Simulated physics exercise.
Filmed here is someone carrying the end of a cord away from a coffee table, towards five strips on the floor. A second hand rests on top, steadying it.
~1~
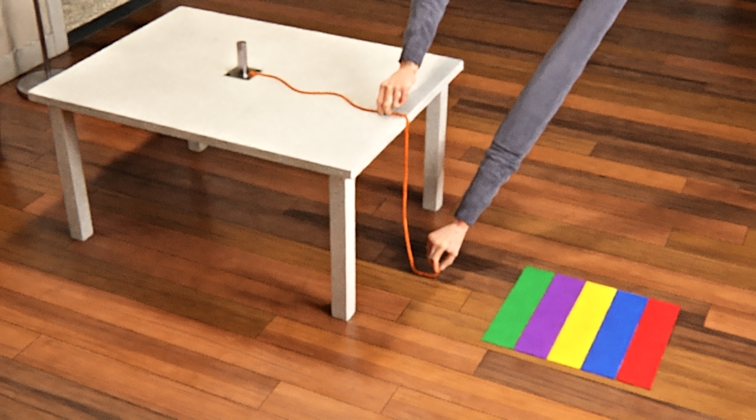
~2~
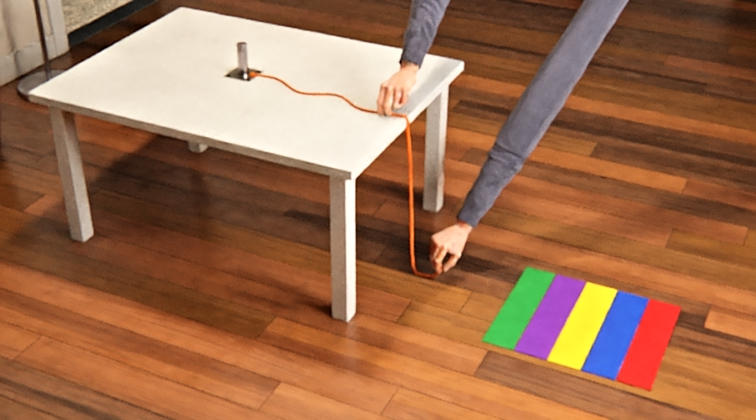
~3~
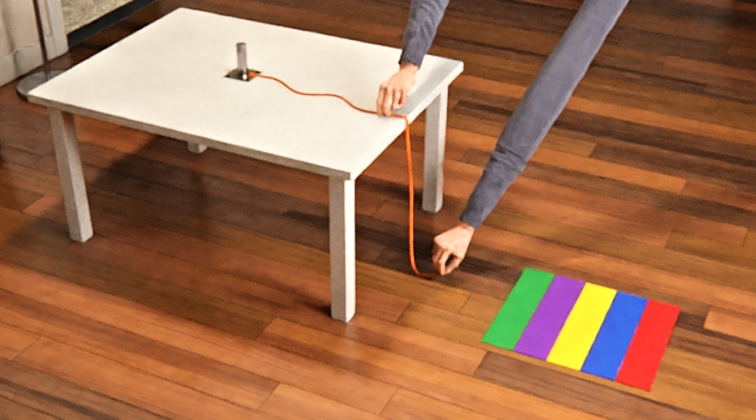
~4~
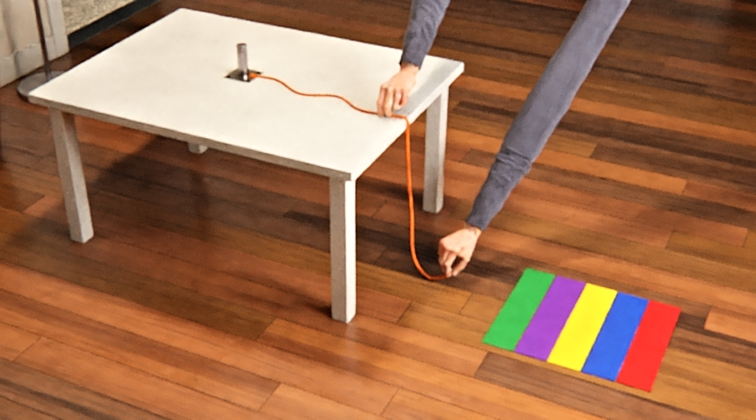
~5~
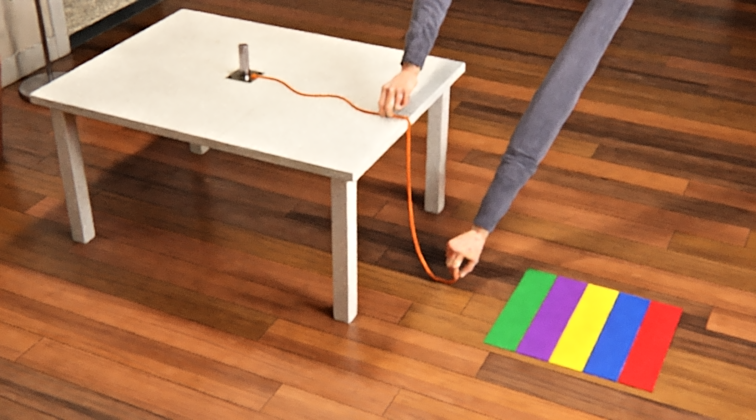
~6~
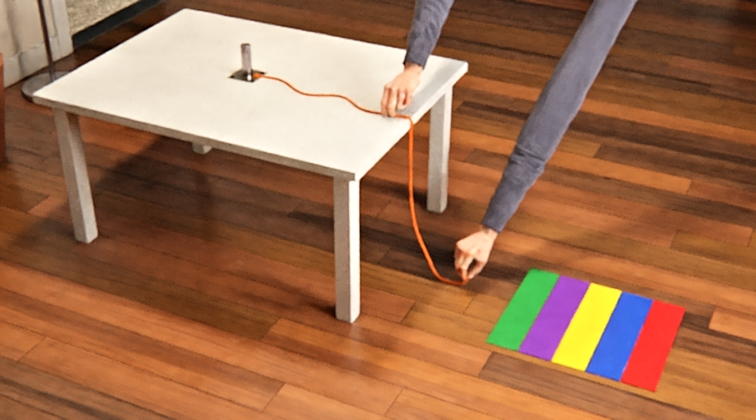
An orange cord's end is held low in a hand beside a white coffee table on a wooden floor, seen from above at an angle. The cord runs from a small upright metal cylinder on the tabletop, under another hand at the right edge, with green, purple, yellow, blue and red strips lying to the right. The lower hand draws the end slightly rightward, away from the table, while the upper hand stays put.
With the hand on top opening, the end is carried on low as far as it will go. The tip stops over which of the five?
Over the purple strip.
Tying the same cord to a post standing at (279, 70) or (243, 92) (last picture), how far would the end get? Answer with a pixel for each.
In that order, about (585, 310) and (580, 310).
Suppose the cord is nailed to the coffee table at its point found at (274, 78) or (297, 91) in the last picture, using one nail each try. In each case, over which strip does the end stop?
First try purple, second try purple.
Early on, end near (500, 285); short of the strips.
Midway, end near (537, 296); over green.
At the end of the slack, end near (559, 301); over purple. The purple one.
